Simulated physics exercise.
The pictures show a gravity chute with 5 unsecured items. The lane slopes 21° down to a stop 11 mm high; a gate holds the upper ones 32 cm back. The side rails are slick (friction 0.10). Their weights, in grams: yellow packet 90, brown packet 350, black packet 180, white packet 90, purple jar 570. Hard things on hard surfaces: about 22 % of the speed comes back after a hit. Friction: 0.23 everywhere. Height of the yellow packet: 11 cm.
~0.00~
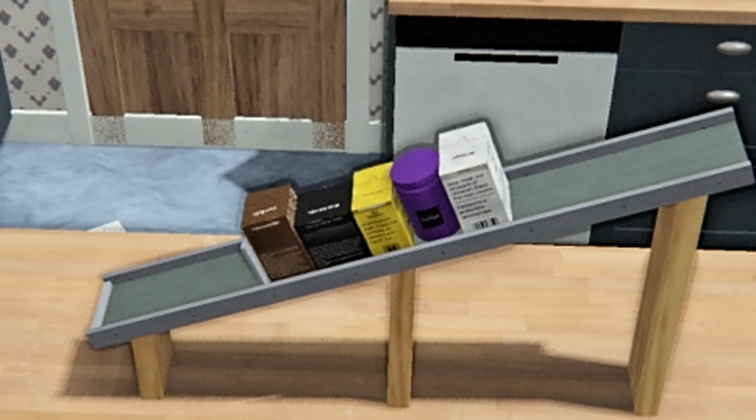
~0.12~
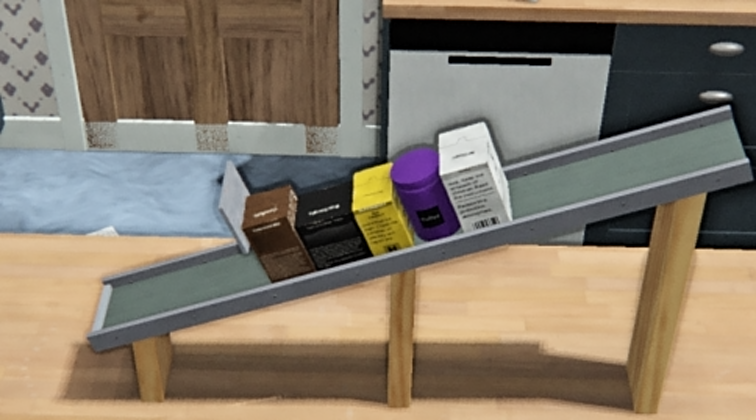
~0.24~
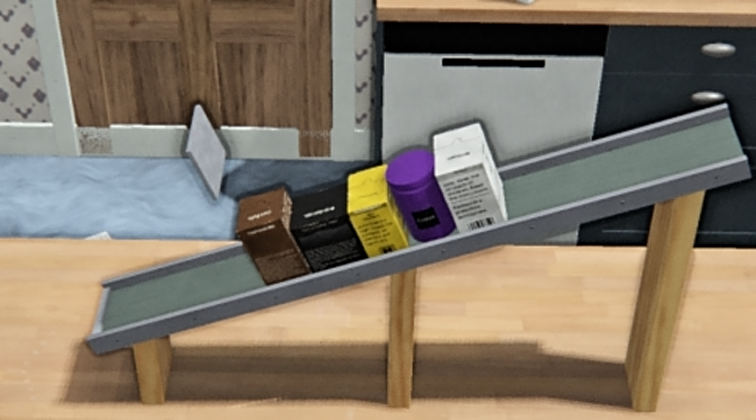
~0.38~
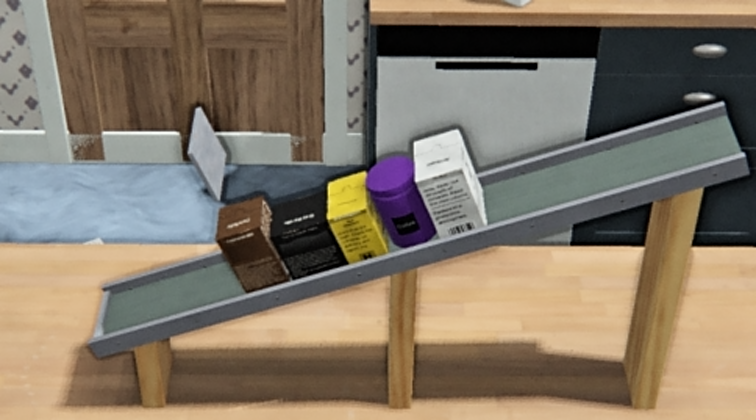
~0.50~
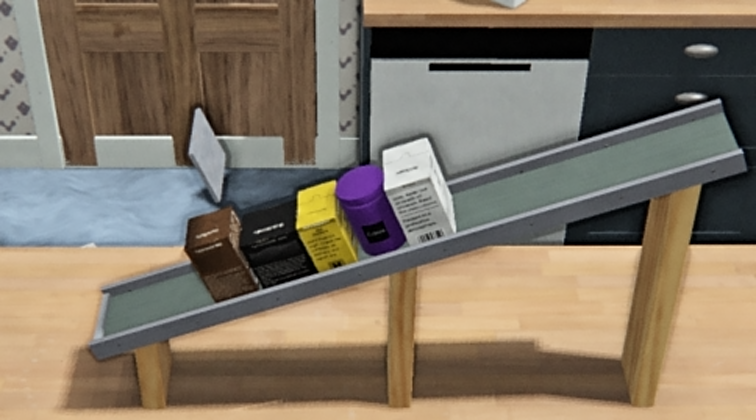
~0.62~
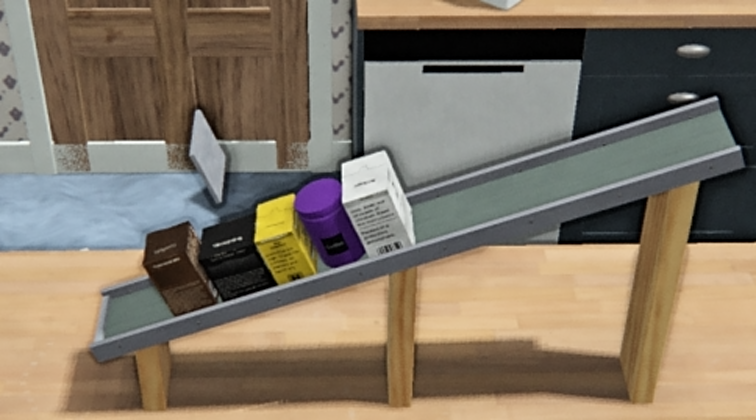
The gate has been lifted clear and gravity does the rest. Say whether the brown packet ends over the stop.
The brown packet goes over the stop.
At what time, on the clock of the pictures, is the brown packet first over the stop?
Near 0.9 s.
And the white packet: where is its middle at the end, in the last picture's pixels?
At about (246, 249).
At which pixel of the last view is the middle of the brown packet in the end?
Around (9, 379).
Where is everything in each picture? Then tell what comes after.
The first frame shows gate shut; brown packet (281, 233); yellow packet (384, 211).
The second frame shows white packet (475, 180); purple jar (427, 195).
The third frame shows leader 31 cm from the stop; yellow packet (379, 213); black packet (331, 229).
The fourth frame shows leader 27 cm from the stop; brown packet (255, 245); white packet (450, 186).
The fifth frame shows leader 21 cm from the stop; brown packet (224, 255); yellow packet (328, 228).
The sixth frame shows leader 14 cm from the stop; brown packet (182, 270); white packet (378, 207).
Around 0.82 s, brown packet tipped 15° against what carries it near (100, 292).
Around 1.02 s, brown packet now over the stop.
Finally (1.8 s), over the stop, brown packet; the other 4 in the lane. In the last view, brown packet near (9, 379).
